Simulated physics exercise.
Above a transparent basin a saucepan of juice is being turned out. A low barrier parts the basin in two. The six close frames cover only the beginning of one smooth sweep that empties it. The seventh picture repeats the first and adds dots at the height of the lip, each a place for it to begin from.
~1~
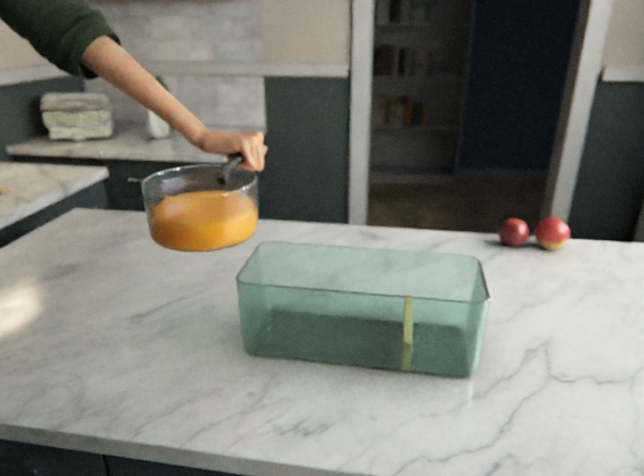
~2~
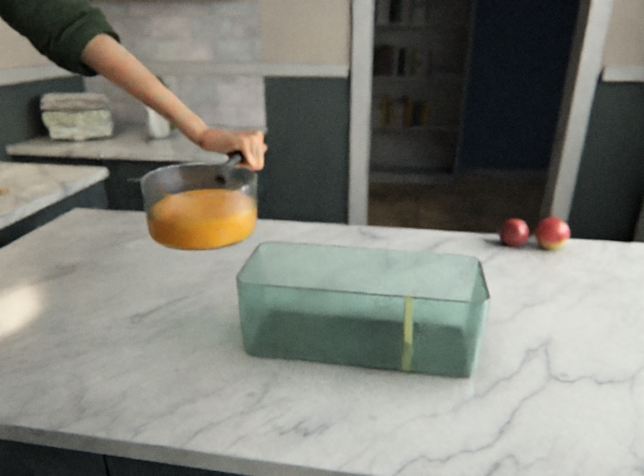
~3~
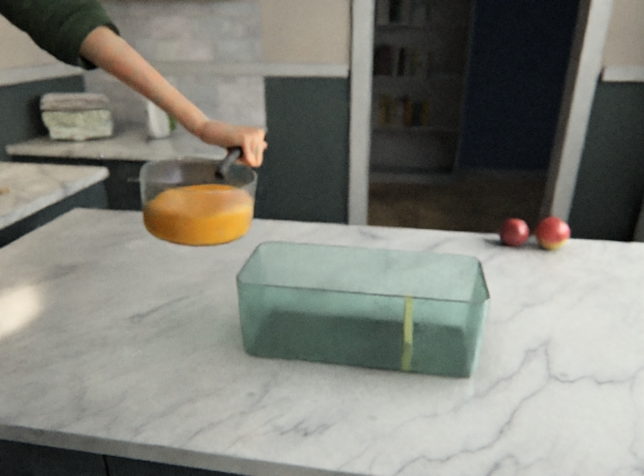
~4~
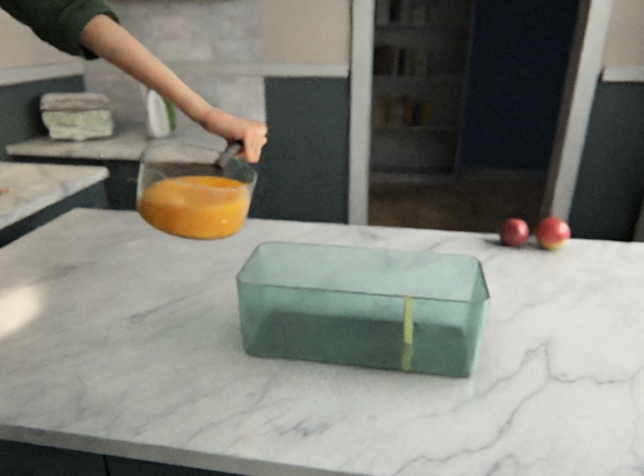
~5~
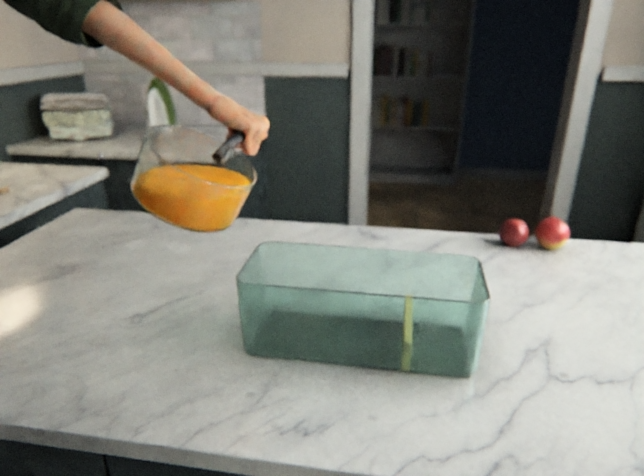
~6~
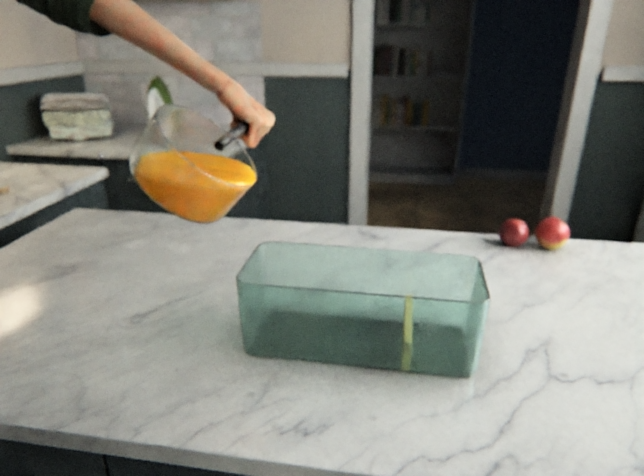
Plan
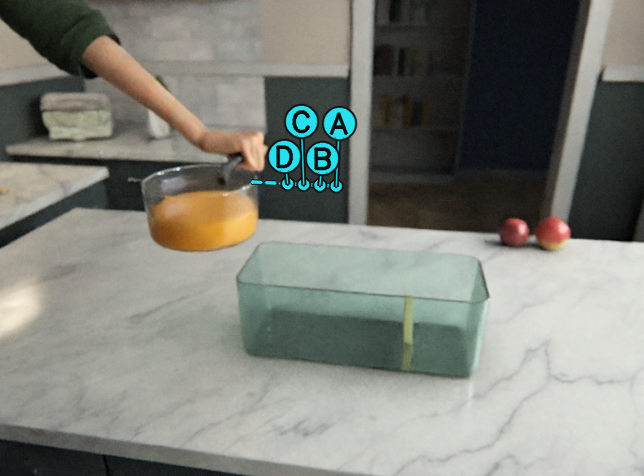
A glass saucepan of orange juice, held by a hand reaching in from the upper left, starts upright and tilts steadily rightward beside a clear green basin with a low divider, the juice staying inside the pan throughout.
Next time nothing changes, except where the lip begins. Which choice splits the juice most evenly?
Go for A.
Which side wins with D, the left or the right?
The left side.
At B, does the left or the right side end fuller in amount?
The left side.
In cyan, A at (336, 186); B at (319, 185); C at (303, 184); D at (287, 183).
Choosing A, about 52 % ends left of the wall and 46 % right of it.
Choosing B, about 88 % ends left of the wall and 10 % right of it.
Choosing C, about 94 % ends left of the wall and 4 % right of it.
Choosing D, about 91 % ends left of the wall and 8 % right of it.
